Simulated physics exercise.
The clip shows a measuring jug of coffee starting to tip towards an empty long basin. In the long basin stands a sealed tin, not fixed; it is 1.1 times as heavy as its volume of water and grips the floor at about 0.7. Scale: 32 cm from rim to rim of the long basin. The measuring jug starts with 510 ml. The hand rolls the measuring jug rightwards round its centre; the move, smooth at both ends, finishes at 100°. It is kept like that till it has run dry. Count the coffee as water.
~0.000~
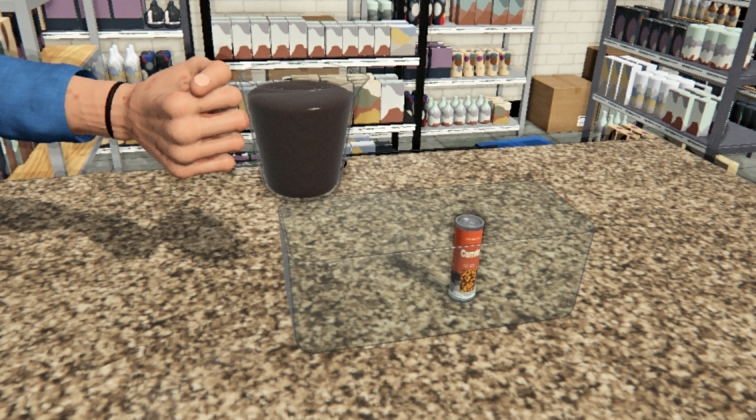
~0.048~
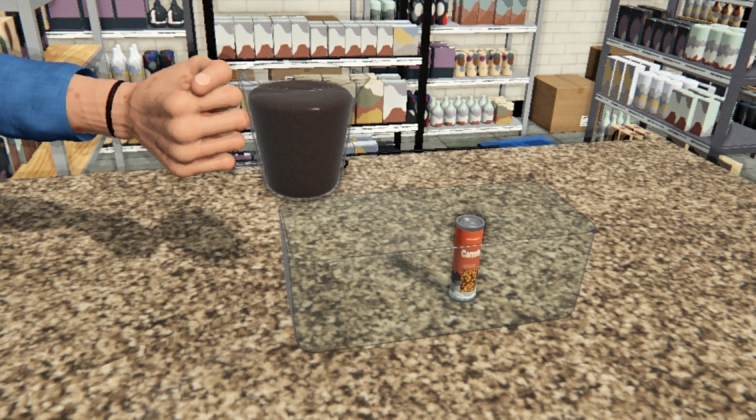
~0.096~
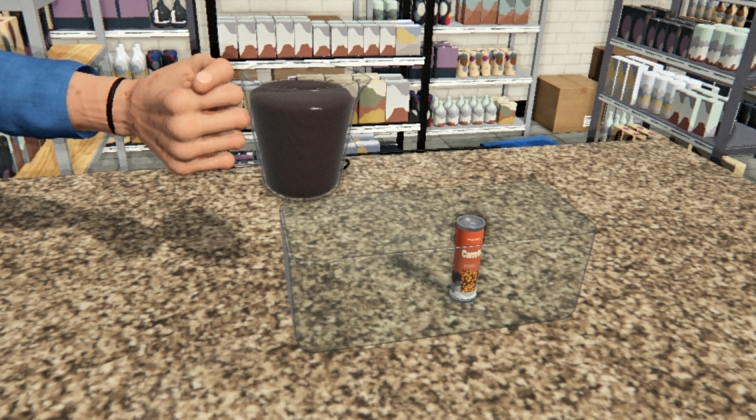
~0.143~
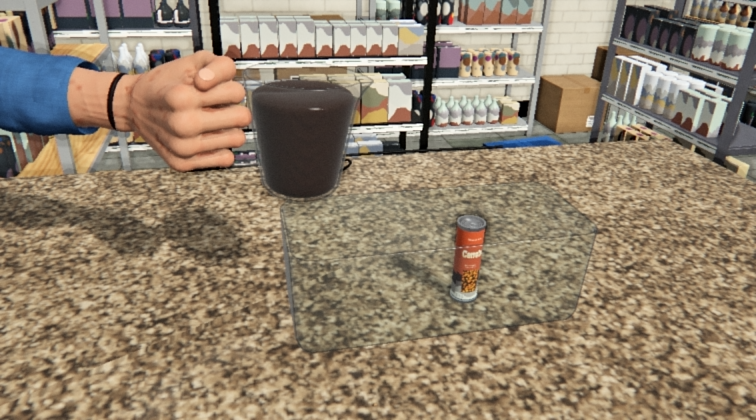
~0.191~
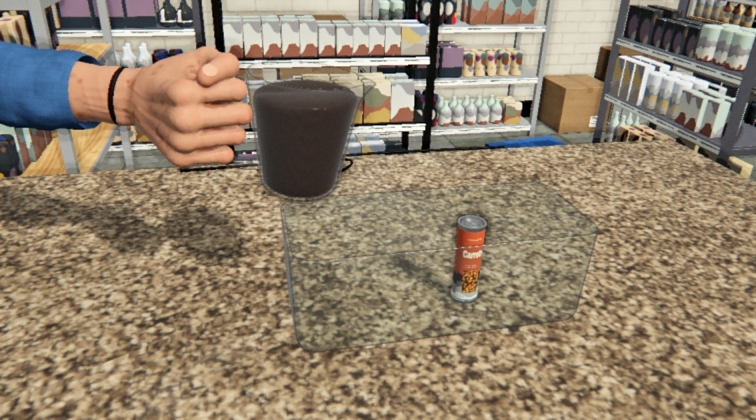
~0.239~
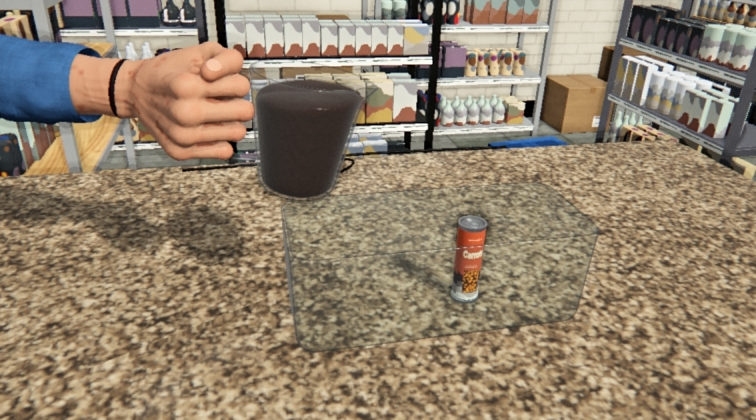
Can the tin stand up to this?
The tin keeps standing.
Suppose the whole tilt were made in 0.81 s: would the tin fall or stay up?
The tin stays up.
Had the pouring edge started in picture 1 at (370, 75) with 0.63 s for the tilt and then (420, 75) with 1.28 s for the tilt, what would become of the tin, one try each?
First it keeps standing; then it topples.
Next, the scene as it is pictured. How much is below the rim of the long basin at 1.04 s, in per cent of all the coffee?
Some 60 per cent.
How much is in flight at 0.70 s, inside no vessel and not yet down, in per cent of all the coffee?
Near 14 in a hundred.
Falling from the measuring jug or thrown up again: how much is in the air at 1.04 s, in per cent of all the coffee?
About 14 per cent.
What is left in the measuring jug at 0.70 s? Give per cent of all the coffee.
About 80 per cent.
Then, 0.70 s in, the tilt is 57° and 80 per cent is still to pour; the tin stands where it began.
Then, 1.04 s in, the tilt is 92° and 26 per cent is still to pour; the tin stands where it began.
Then, 1.39 s in, the tilt is 100° and 1 per cent is still to pour; the tin stands where it began.
Then, 1.78 s in, the tilt is 100° and 0 per cent is still to pour; the tin stands where it began.
Finally, the tin stands where it began.
